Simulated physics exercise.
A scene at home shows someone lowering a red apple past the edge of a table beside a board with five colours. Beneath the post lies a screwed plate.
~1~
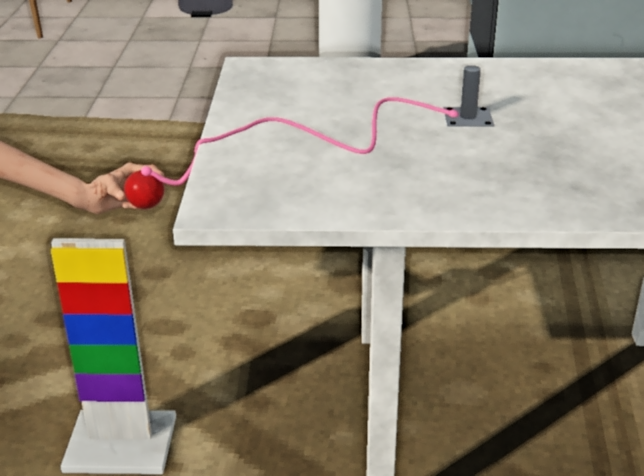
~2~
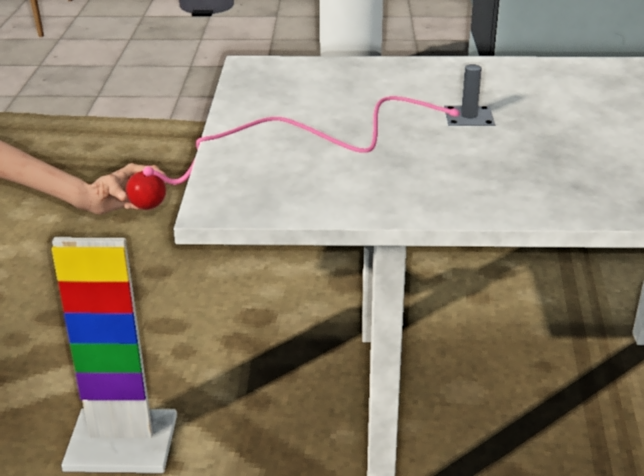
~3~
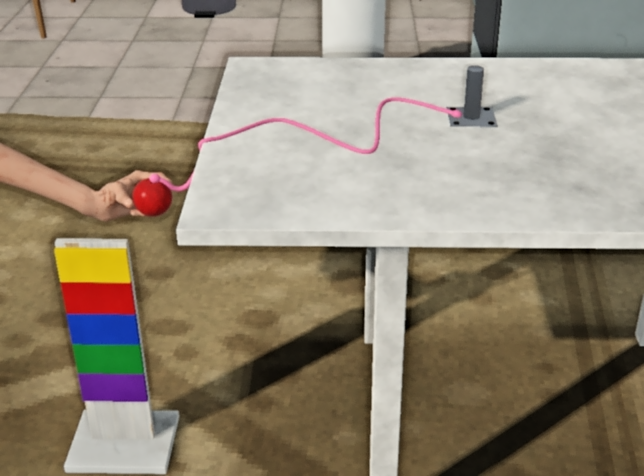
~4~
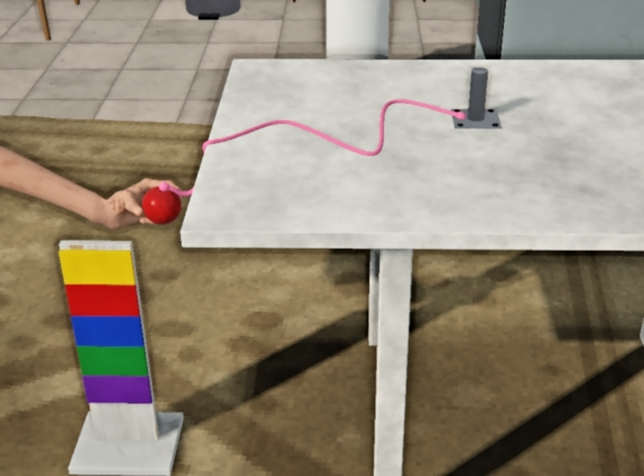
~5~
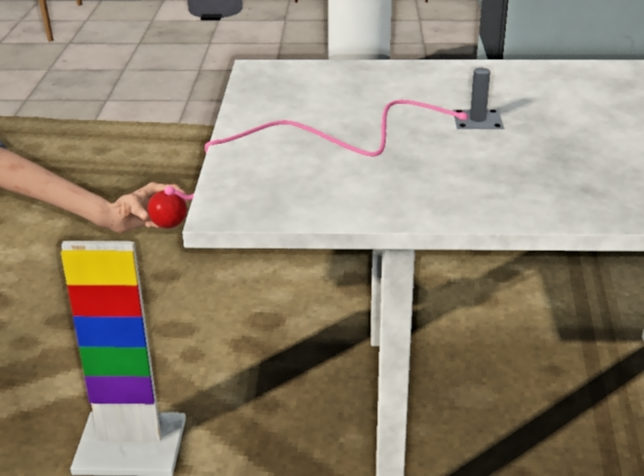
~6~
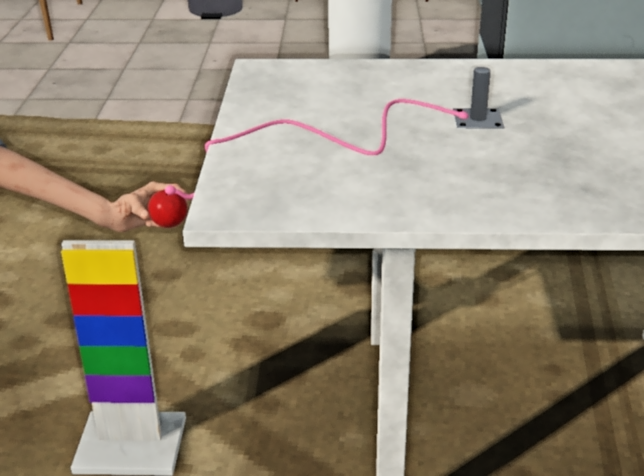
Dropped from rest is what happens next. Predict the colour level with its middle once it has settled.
I would say green.
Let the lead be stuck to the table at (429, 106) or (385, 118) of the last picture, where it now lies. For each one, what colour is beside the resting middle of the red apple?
Note: Try 1 green; try 2 blue.
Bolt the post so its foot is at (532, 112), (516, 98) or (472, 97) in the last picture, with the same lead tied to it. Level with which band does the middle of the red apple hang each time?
Try one - blue; try two - blue; try three - green.
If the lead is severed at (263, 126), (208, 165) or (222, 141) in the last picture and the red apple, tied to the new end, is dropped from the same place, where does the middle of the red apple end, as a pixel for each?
First (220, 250), then (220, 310), then (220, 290).
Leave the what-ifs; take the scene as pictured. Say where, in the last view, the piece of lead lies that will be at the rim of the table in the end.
It is around (333, 139).
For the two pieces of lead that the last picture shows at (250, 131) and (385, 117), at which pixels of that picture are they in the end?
First: (218, 238). Second: (346, 127).
Soon after, apple near (258, 326); level with green.
Then, apple near (211, 357); level with green.
At rest, apple near (233, 349); level with green. The green one.
